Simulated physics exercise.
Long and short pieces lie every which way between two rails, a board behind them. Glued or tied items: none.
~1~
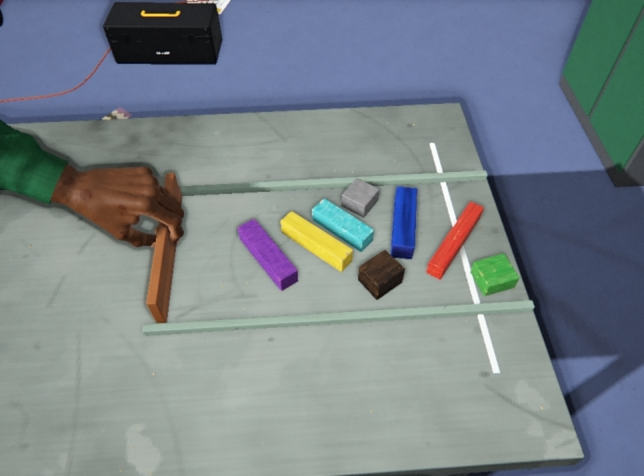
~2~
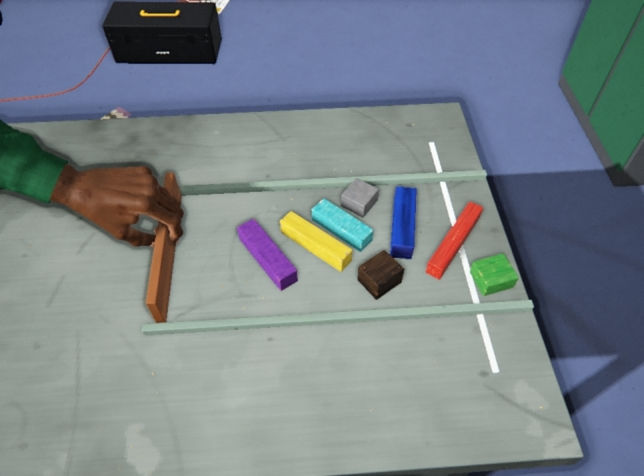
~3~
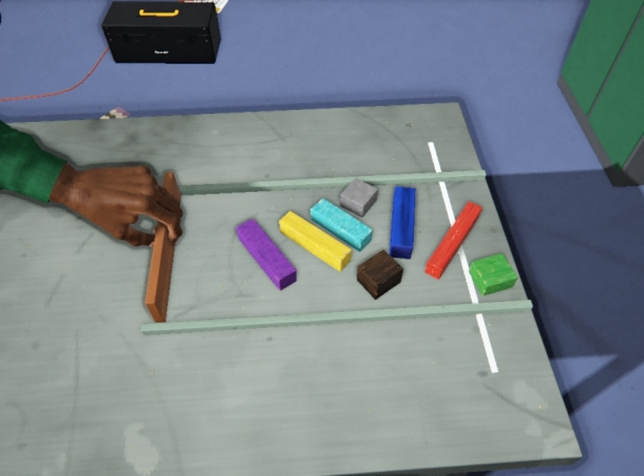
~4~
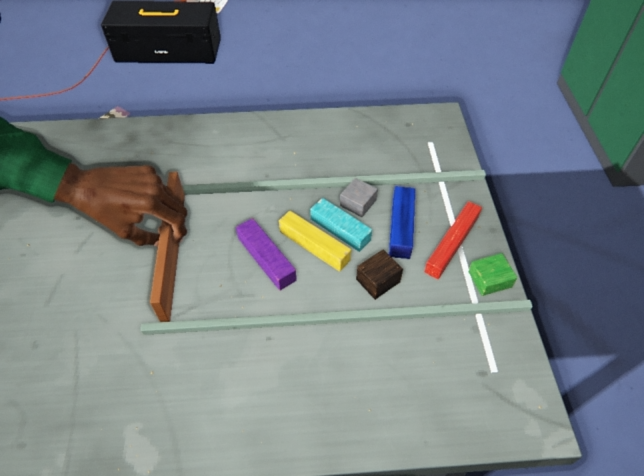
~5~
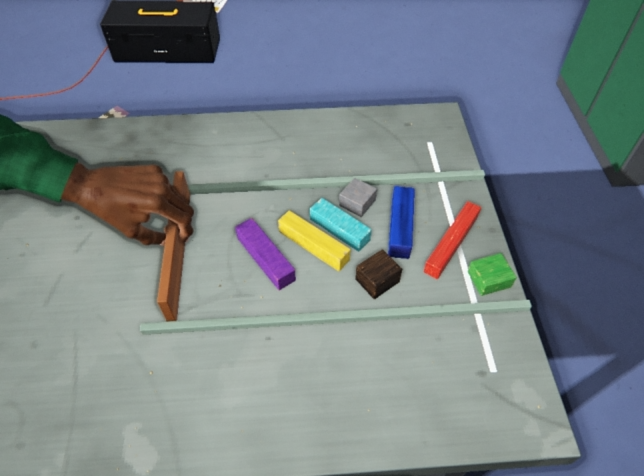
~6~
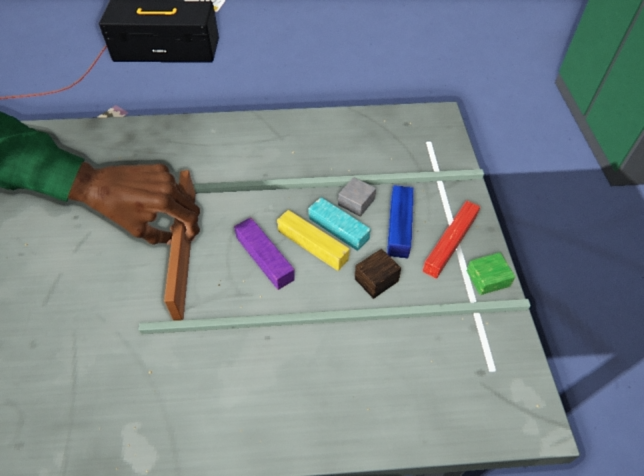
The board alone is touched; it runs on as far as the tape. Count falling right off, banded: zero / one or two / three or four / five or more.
Off the edge go more than two but under five.
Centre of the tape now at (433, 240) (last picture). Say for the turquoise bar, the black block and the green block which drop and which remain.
Turquoise bar: Stays in place; black block: Stays in place; green block: Goes down.
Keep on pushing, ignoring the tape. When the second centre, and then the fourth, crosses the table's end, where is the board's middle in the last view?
About (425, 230) and about (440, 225).
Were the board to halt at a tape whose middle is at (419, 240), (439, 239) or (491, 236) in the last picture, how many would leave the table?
Counts per try, in order: 0 / 3 / 7.
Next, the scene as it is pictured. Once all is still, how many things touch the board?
1.
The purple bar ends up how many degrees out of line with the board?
Angle: Close to 0 degrees.
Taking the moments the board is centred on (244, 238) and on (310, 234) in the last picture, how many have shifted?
Counts: 1 and 4.
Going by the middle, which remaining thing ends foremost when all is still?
Looking at the middles, it's the turquoise bar.
Soon after, none off yet; green block at rest near (490, 274); red bar at rest near (452, 238); blue stick at rest near (401, 221).
After that, none off yet; green block at rest near (490, 274); red bar moving near (461, 241); blue stick displaced about its own width near (448, 223).
In the end, the number that fall off is three or four; gone, grey block, blue stick, red bar and green block.
